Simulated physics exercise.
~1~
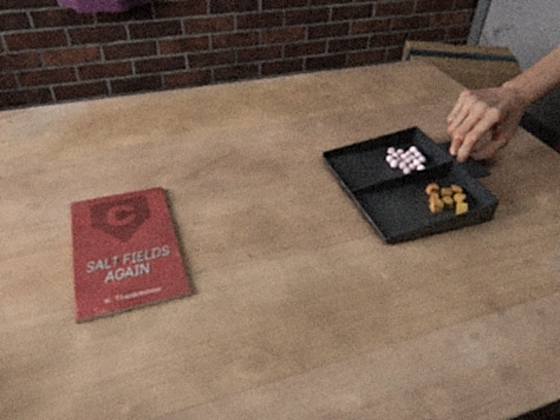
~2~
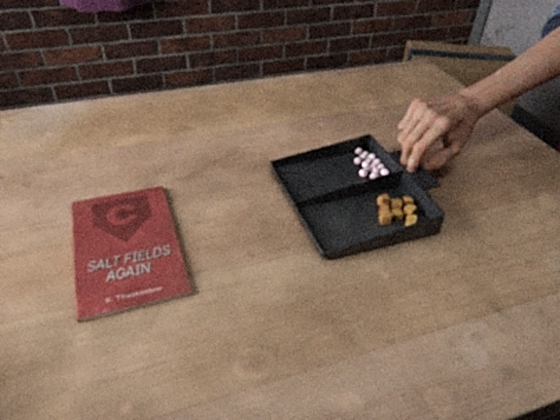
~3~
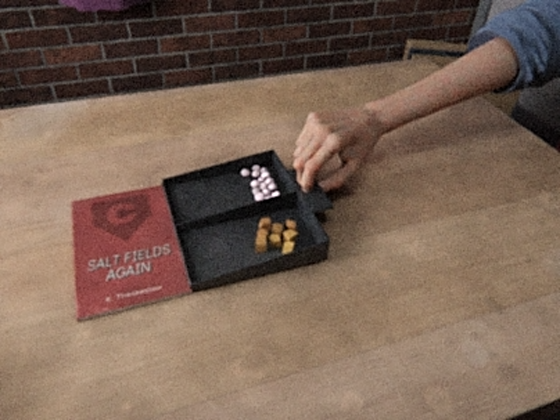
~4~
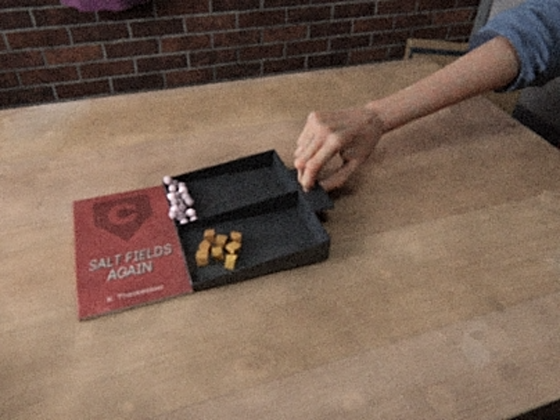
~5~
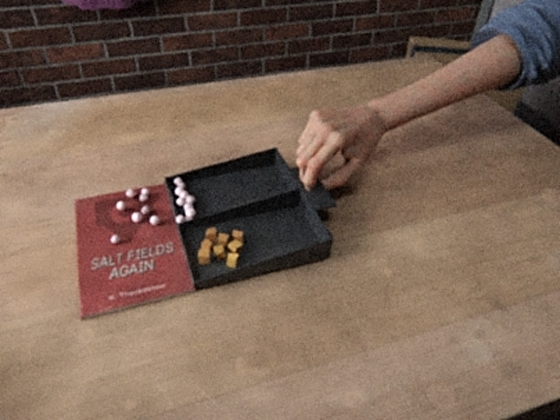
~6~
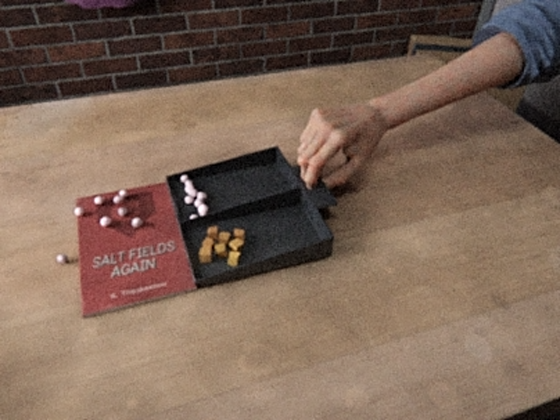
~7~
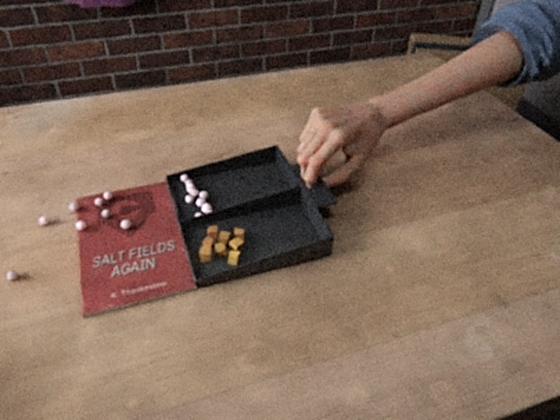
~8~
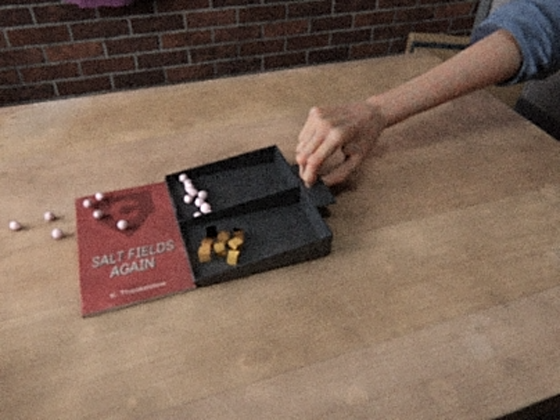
The clip shows a hand sliding a black two-part tray left across a wooden table until it stops against a thin red book, where the orange cubes slide forward but stay inside while about half the pale pink balls spill over the book, some reaching the table.
